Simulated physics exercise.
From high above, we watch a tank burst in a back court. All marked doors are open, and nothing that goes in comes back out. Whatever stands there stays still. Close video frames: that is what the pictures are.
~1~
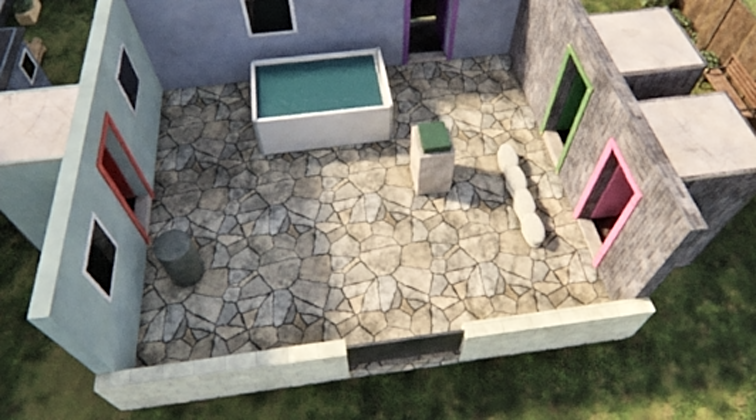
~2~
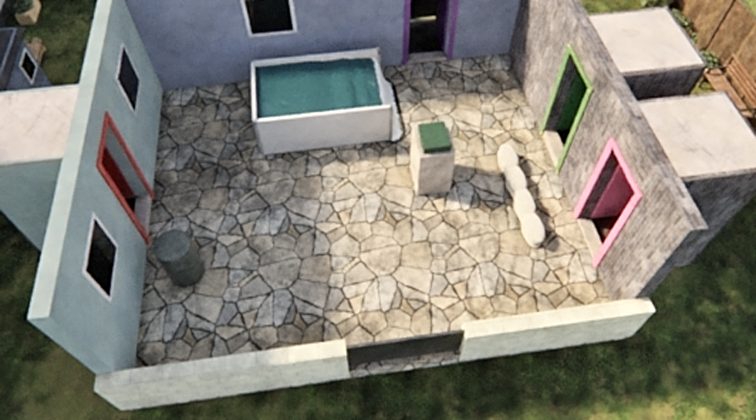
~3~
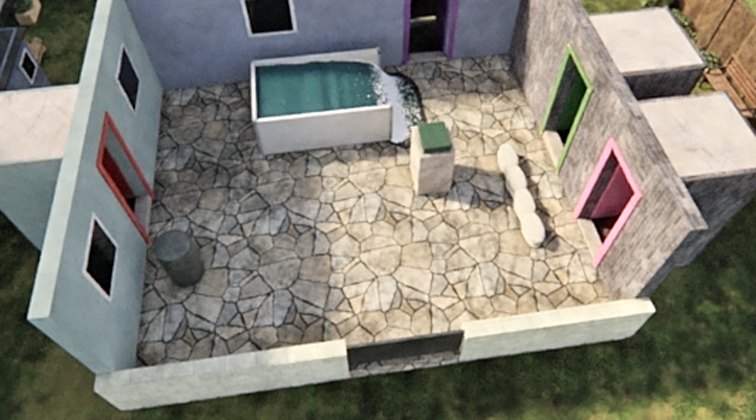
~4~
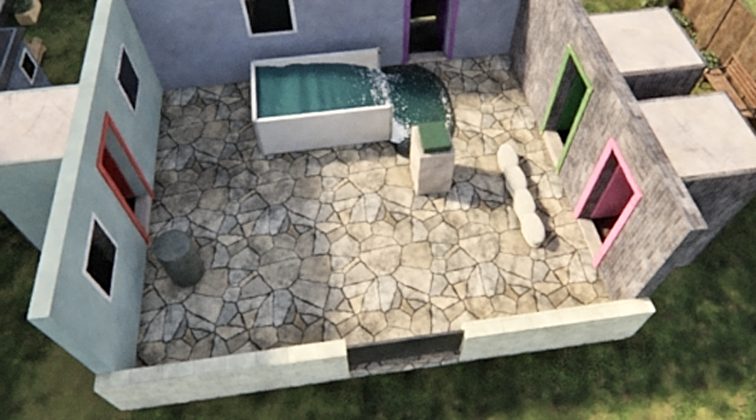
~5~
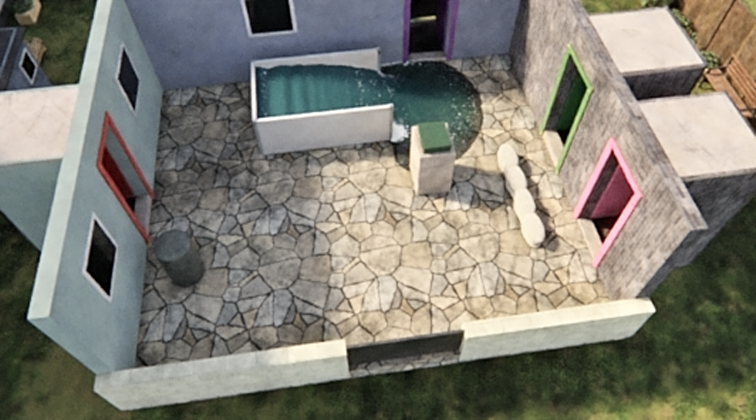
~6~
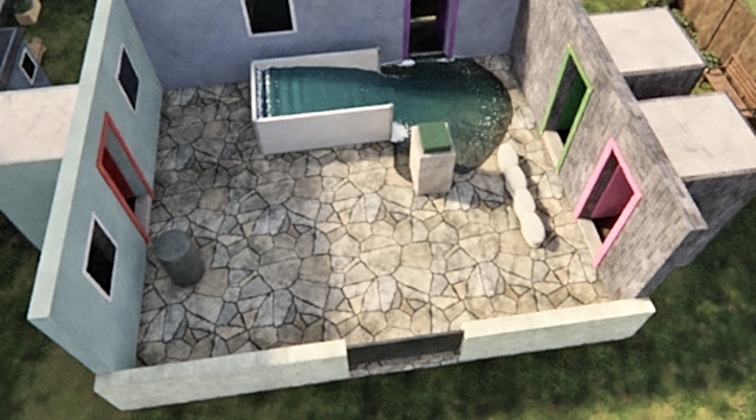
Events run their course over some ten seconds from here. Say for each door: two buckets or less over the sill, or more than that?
My prediction: The red door does not exceed two buckets. The pink door exceeds two buckets. The purple door exceeds two buckets. The green door exceeds two buckets.
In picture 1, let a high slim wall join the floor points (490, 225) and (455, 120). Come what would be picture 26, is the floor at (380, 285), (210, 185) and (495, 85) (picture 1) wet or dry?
Taking the points in the order given, they are inundated, high and dry and inundated.
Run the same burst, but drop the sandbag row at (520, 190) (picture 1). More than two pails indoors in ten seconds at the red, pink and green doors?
My reading: The red one holds, the pink one is over, the green one goes over.
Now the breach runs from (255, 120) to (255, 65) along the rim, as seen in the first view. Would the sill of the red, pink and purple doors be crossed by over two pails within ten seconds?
Here's how it goes: The red door surpasses the limit, the pink door surpasses the limit, and the purple door fails to reach the limit.
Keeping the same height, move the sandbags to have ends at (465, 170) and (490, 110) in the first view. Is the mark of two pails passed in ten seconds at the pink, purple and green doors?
Taking them in turn: Pink door crosses it, then purple door crosses it, then green door comes up short.
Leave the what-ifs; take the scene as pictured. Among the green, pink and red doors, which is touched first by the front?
The green one.
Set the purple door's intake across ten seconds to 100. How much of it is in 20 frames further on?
About 55 per cent.
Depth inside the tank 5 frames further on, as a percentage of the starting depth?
My reading is 56 %.
A moment on, water covers 20 % of the floor; the red door not reached, the pink door not reached, the purple door under two buckets in, the green door under two buckets in.
Next, water covers 30 % of the floor; the red door not reached, the pink door wet at the sill, nothing in, the purple door over two buckets in, the green door over two buckets in.
Then, water covers 40 % of the floor; the red door not reached, the pink door wet at the sill, nothing in, the purple door far over two buckets in, the green door far over two buckets in.
Later, water covers 65 % of the floor; the red door not reached, the pink door over two buckets in, the purple door far over two buckets in, the green door far over two buckets in.
In the end, water covers 95 % of the floor; the red door wet at the sill, nothing in, the pink door far over two buckets in, the purple door far over two buckets in, the green door far over two buckets in.
